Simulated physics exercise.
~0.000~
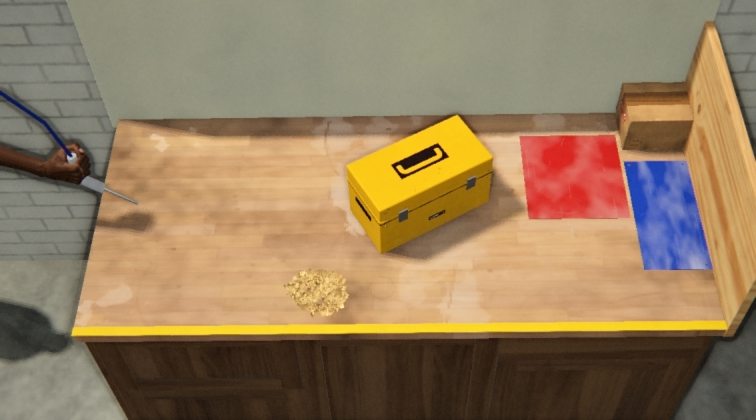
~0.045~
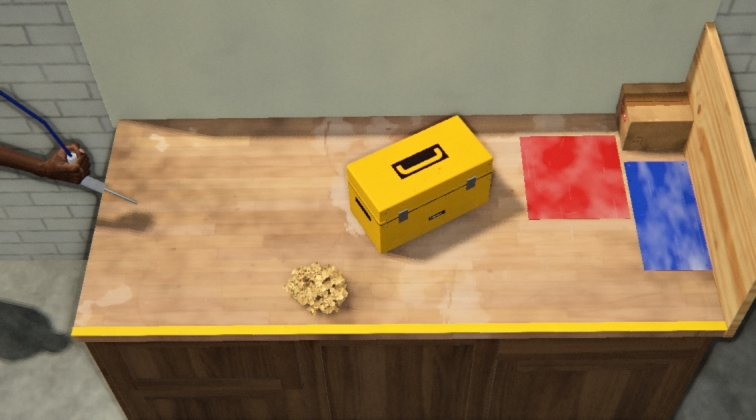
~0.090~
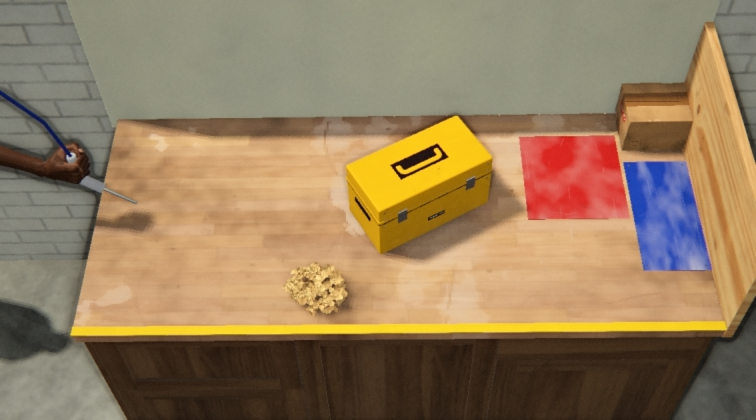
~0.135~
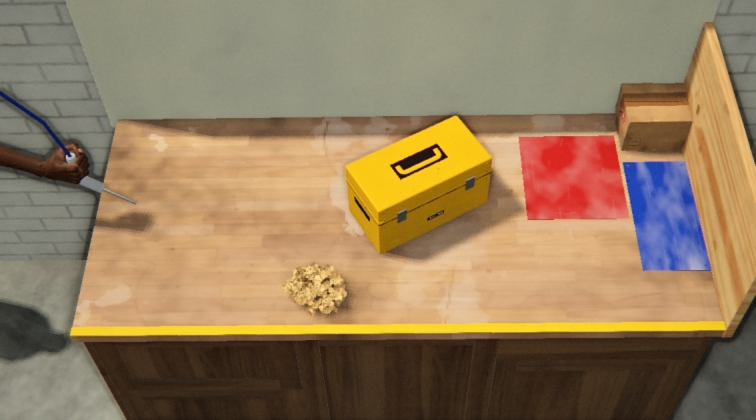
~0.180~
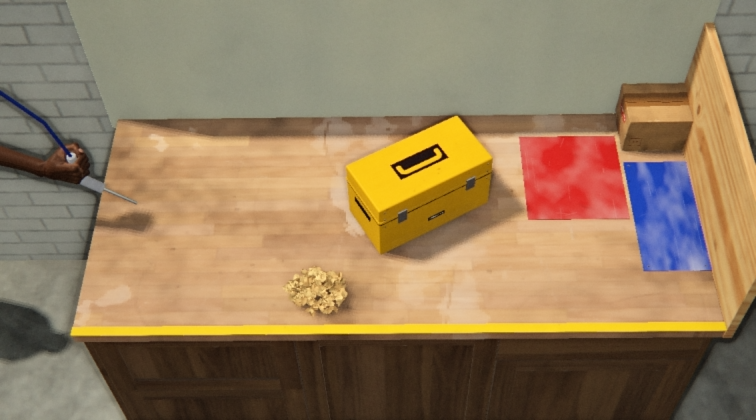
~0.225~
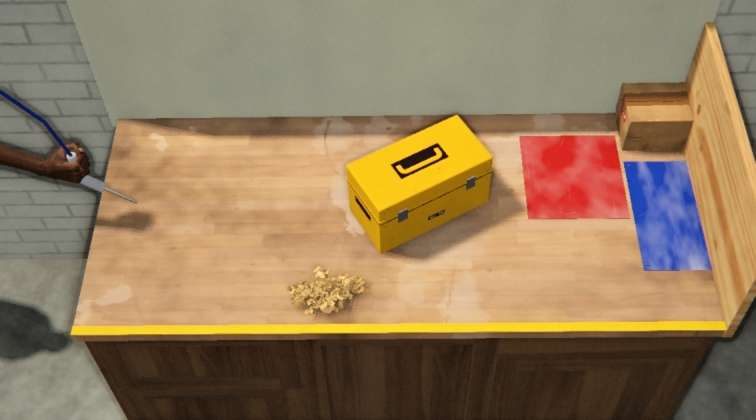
On a wooden workbench, a small heap of pale shavings sits still beside a yellow toolbox, then begins spreading slightly rightward.
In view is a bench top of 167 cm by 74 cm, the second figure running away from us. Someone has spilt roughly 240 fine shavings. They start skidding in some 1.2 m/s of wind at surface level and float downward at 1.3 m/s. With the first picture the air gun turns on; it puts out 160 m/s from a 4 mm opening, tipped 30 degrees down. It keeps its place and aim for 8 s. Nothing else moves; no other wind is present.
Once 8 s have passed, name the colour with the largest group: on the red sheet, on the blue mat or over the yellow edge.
The colour is yellow.
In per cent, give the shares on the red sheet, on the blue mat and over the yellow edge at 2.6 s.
I'd put it at roughly 0 percent on red, 0 percent on blue and 100 percent on yellow.
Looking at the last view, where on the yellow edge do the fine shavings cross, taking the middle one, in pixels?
(439, 332).
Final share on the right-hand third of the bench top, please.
Something close to 0 % ends up there.
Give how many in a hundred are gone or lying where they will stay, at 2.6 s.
Estimated share: Near 100 %.
After 1.6 s the count stands so, 0 % are on the blue mat, 100 % over the yellow edge and 0 % on the red sheet.
After 2.6 s the count stands so, 0 % are on the blue mat, 100 % over the yellow edge and 0 % on the red sheet.
After 4.4 s the count stands so, 0 % are on the blue mat, 100 % over the yellow edge and 0 % on the red sheet.
After 8.0 s, at the end, 0 % are on the blue mat, 100 % over the yellow edge and 0 % on the red sheet.
